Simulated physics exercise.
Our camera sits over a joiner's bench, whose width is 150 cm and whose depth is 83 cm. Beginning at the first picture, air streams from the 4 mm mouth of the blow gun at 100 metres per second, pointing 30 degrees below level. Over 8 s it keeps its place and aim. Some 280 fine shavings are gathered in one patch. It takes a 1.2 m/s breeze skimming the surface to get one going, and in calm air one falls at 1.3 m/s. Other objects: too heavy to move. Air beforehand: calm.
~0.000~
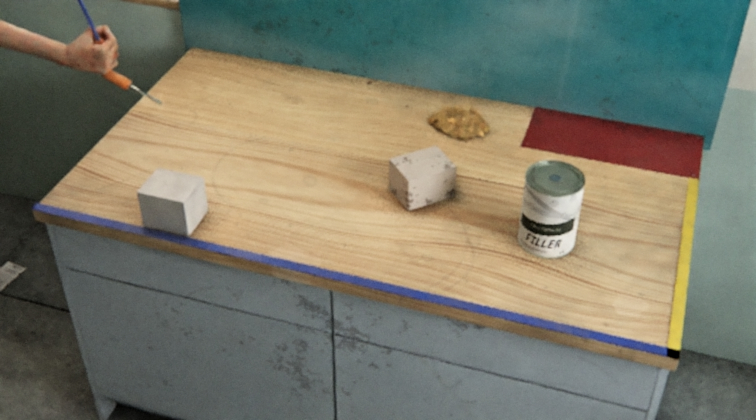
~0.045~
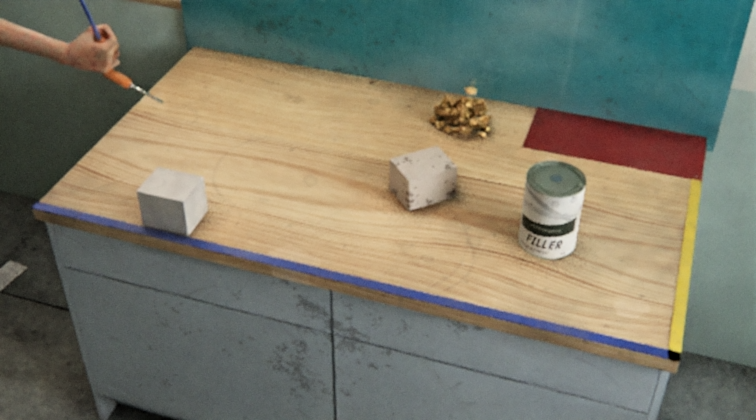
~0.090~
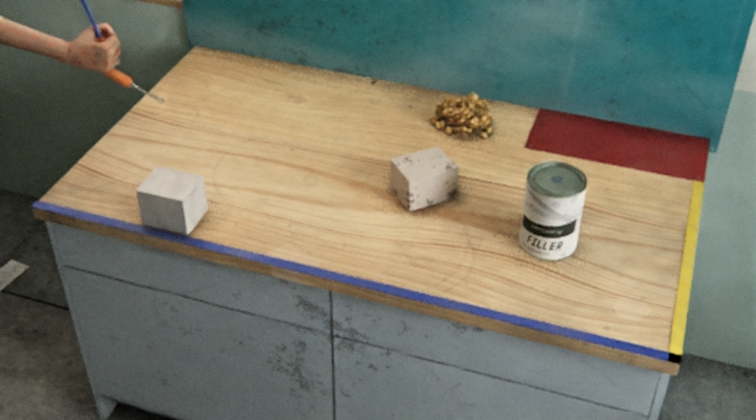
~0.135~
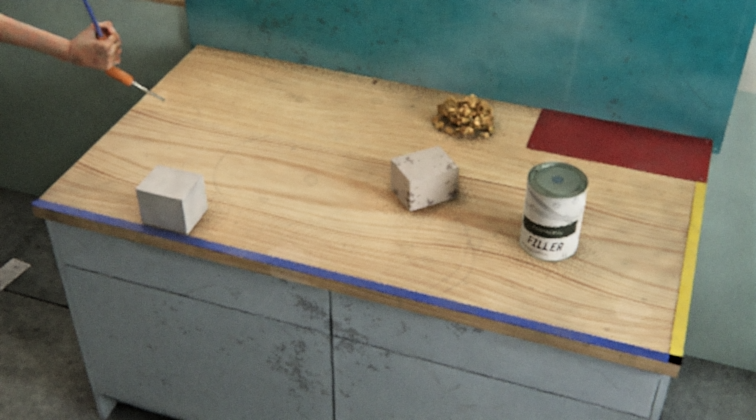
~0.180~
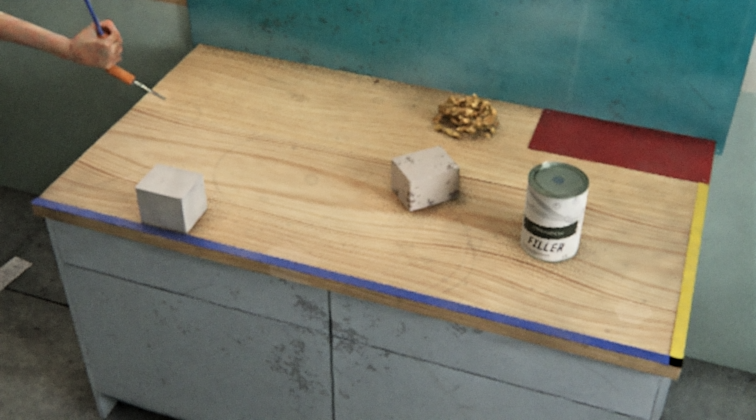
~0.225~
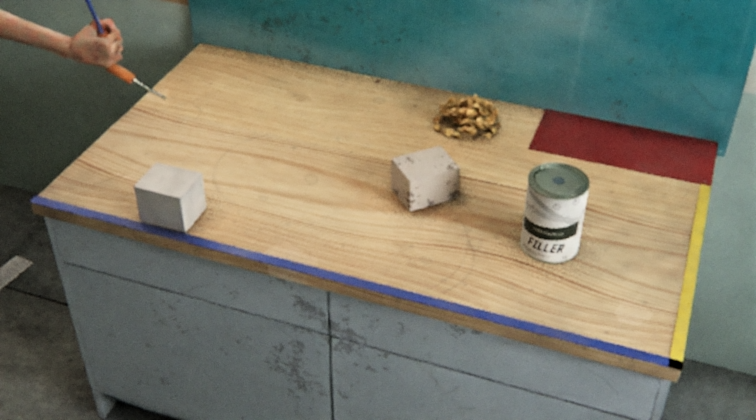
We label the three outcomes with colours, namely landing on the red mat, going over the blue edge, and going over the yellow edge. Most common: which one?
I would go with yellow.
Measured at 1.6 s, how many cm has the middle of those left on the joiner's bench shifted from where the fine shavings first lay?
I'd guess near 50 cm.
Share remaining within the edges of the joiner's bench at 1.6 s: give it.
Close to 80 in a hundred are still there at that time.
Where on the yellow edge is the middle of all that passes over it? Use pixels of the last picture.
About (717, 149).
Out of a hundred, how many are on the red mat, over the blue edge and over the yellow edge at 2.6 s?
Shares come out near 30 % for red, 0 % for blue and 70 % for yellow.
After 1.6 s the count stands so, 0 % are over the blue edge, 84 % on the red mat and 16 % over the yellow edge; the middle of those still in play is near (651, 135).
After 2.6 s the count stands so, 0 % are over the blue edge, 29 % on the red mat and 71 % over the yellow edge; the middle of those still in play is near (679, 141).
After 4.4 s the count stands so, 0 % are over the blue edge, 4 % on the red mat and 96 % over the yellow edge.
After 8.0 s, at the end, 0 % are over the blue edge, 1 % on the red mat and 99 % over the yellow edge.
